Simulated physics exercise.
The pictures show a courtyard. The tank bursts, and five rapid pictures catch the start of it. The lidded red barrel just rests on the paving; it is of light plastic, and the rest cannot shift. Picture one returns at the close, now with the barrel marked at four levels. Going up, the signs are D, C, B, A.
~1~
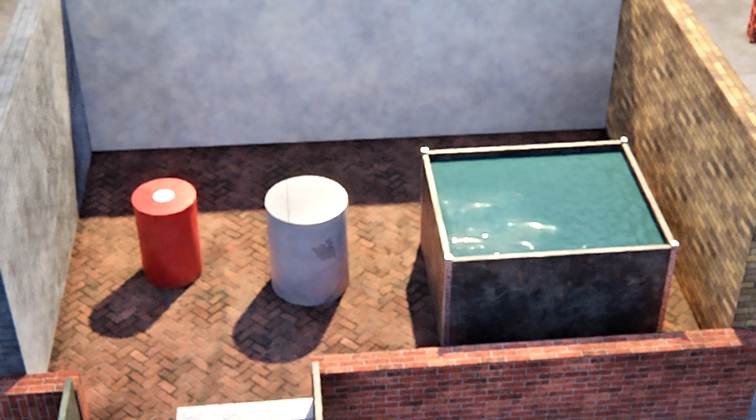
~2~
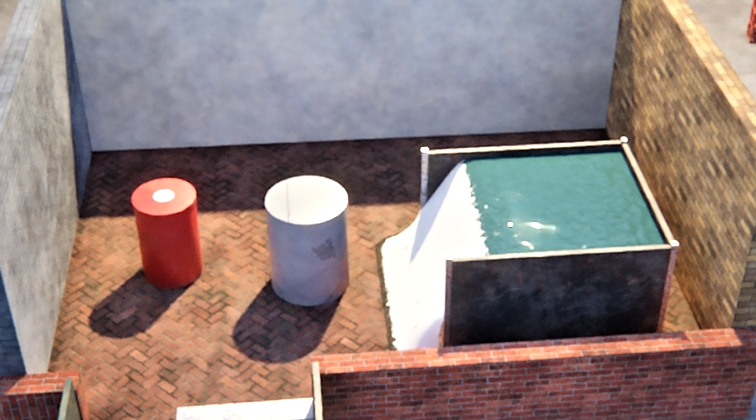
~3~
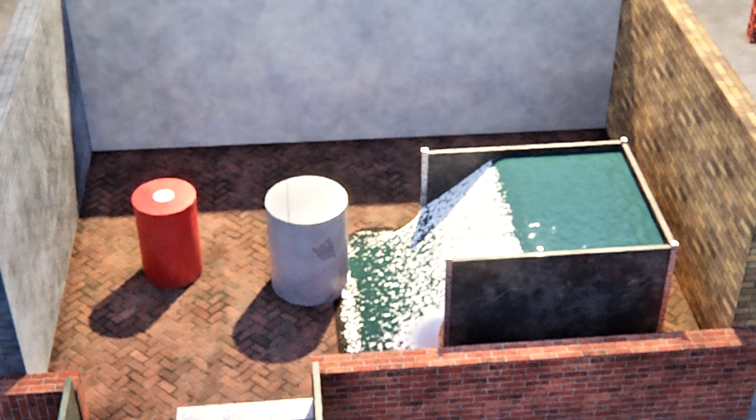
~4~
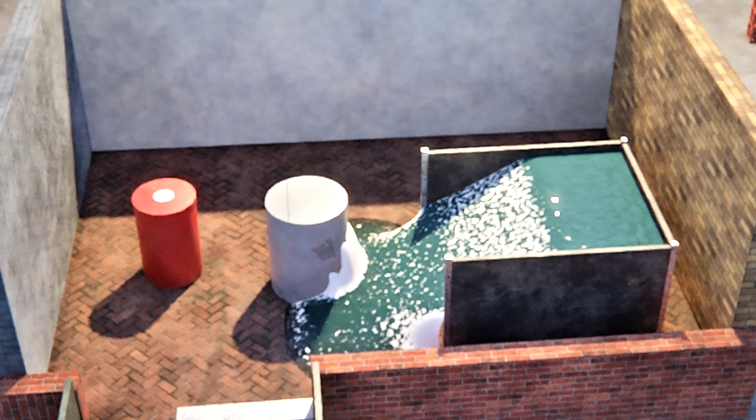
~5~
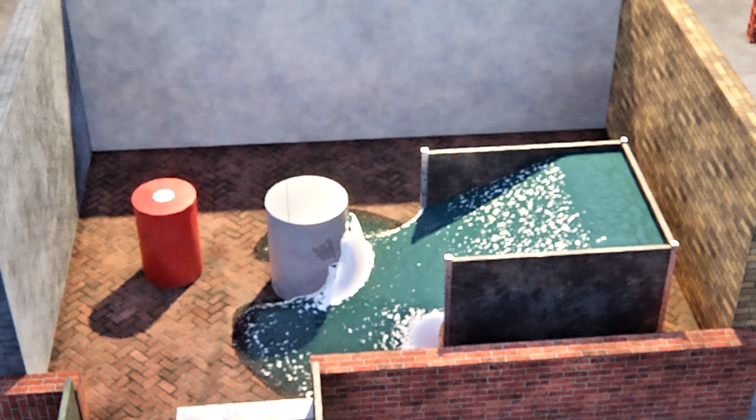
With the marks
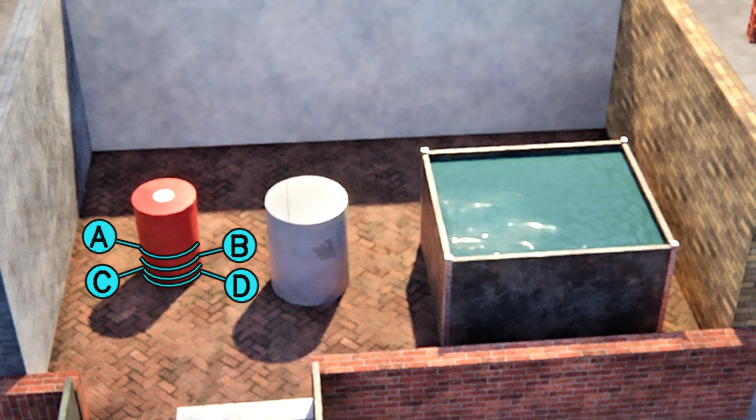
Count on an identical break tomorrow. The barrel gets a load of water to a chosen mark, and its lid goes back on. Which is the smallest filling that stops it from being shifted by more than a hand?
B is the one.
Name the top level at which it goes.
C it is.
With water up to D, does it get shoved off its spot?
Yes.
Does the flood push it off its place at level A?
No.
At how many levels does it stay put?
Two.
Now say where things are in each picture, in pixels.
In the first frame, lid of the red barrel at (163, 197); tank full, its middle at (542, 203); open gate at (196, 367).
In the second frame, 4 % of the ground wet, in view closest to the barrel at (385, 252).
In the third frame, 8 % of the ground wet, in view closest to the barrel at (347, 310).
In the fourth frame, 12 % of the ground wet, in view closest to the barrel at (301, 311).
In the fifth frame, lid of the red barrel at (163, 197); 17 % of the ground wet, in view closest to the barrel at (242, 314).
On the marked copy, A at (167, 257); B at (169, 269); C at (170, 278); D at (171, 285); from the bottom up D, C, B, A.
For level A, it does not move.
For level B, it shifts by a finger or two and stays.
For level C, it is pushed about twice its own width away.
For level D, it is pushed about 4 times its own width away.
